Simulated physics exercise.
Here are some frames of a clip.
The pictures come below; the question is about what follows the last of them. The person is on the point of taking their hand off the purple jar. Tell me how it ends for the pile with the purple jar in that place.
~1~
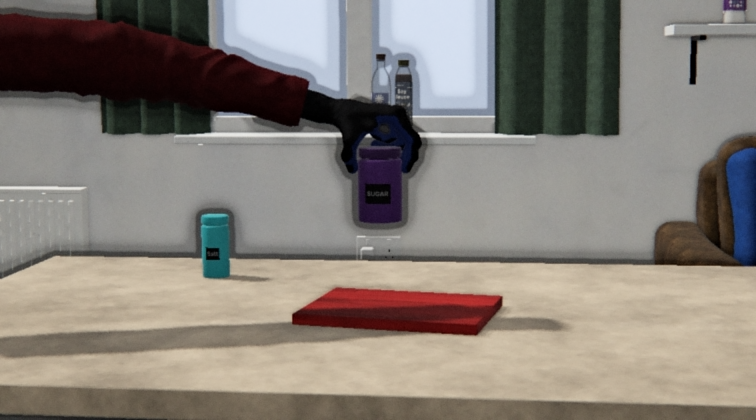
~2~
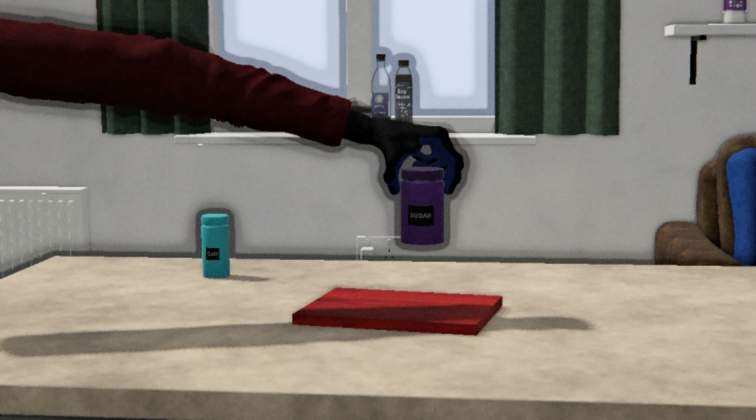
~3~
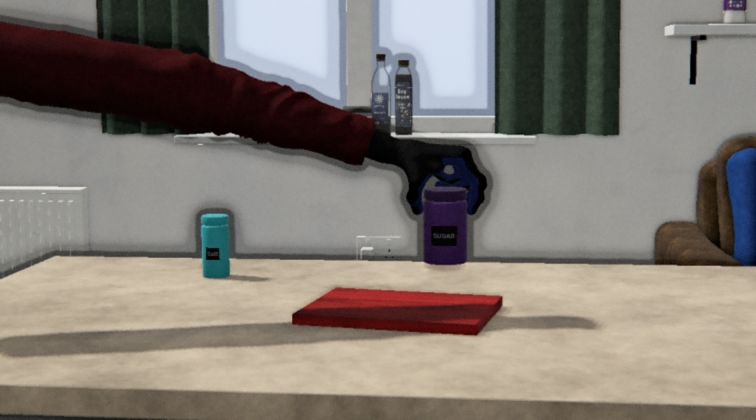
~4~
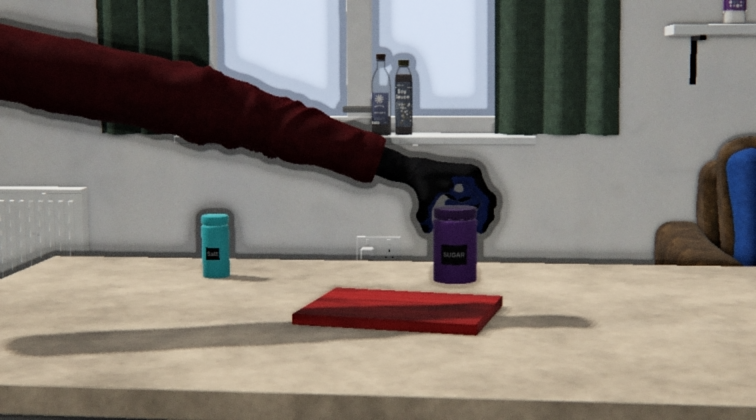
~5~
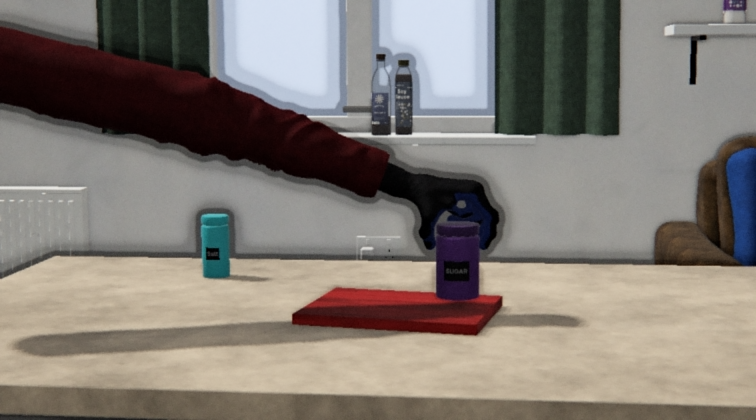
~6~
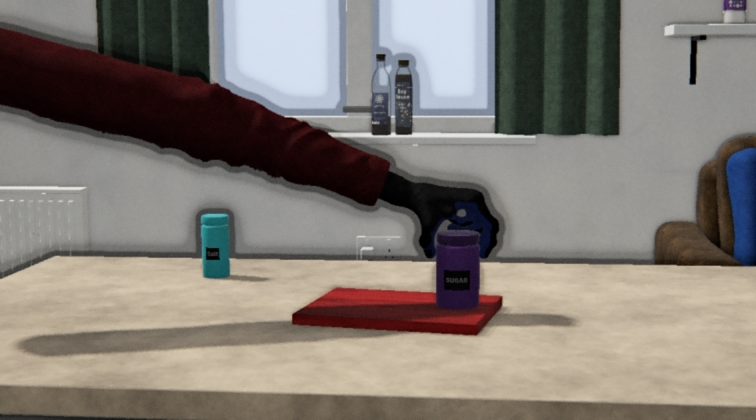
It ends with the pile still standing.
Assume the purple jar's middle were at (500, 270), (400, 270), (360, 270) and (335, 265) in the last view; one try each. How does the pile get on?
The pile goes down on try one, does not fall on try two, does not fall on try three and does not fall on try four.
Then, 0.70 s after the last picture, nothing has stirred.
Then, 1.60 s after the last picture, purple jar resting near (458, 269).
At rest, all 3 in place. Seen from the same camera at the end, purple jar near (458, 269). The pile holds.
